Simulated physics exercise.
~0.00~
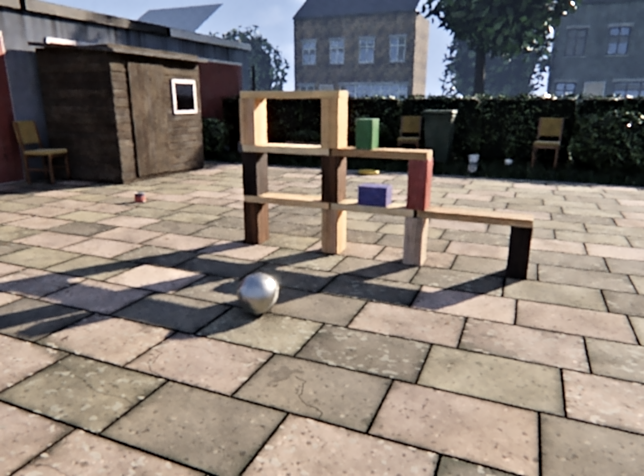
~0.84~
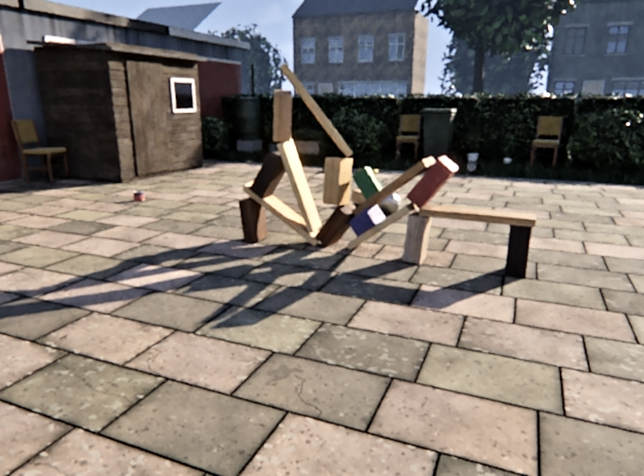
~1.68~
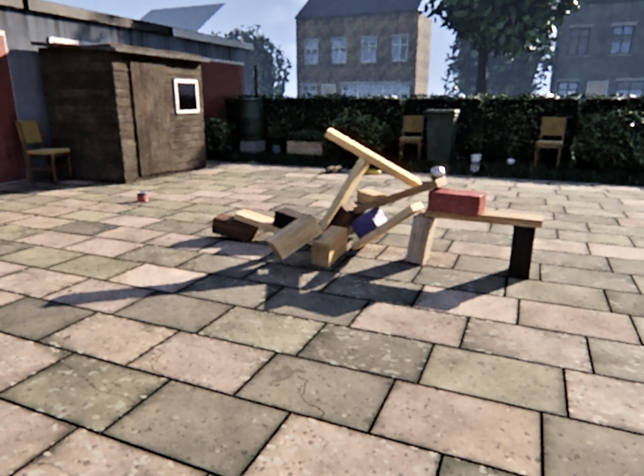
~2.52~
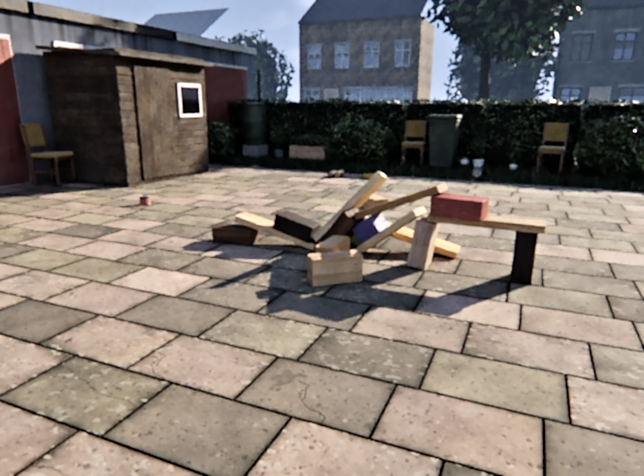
A three-level structure of wooden posts and planks stands on a sunlit paved yard, seen from a slightly swaying camera, with a shed at left and a hedge and brick houses behind. A green block sits on its upper right level, a red post stands at right, and a blue block lies below. A shiny steel ball rolls in from the front and smashes through the middle, tipping posts and planks. The red post topples onto its side as the upper levels collapse and the ball flies off to the right. The left and centre end as a heap, the blue block leaning within it, while the low right-hand section still stands with the red post lying on top.
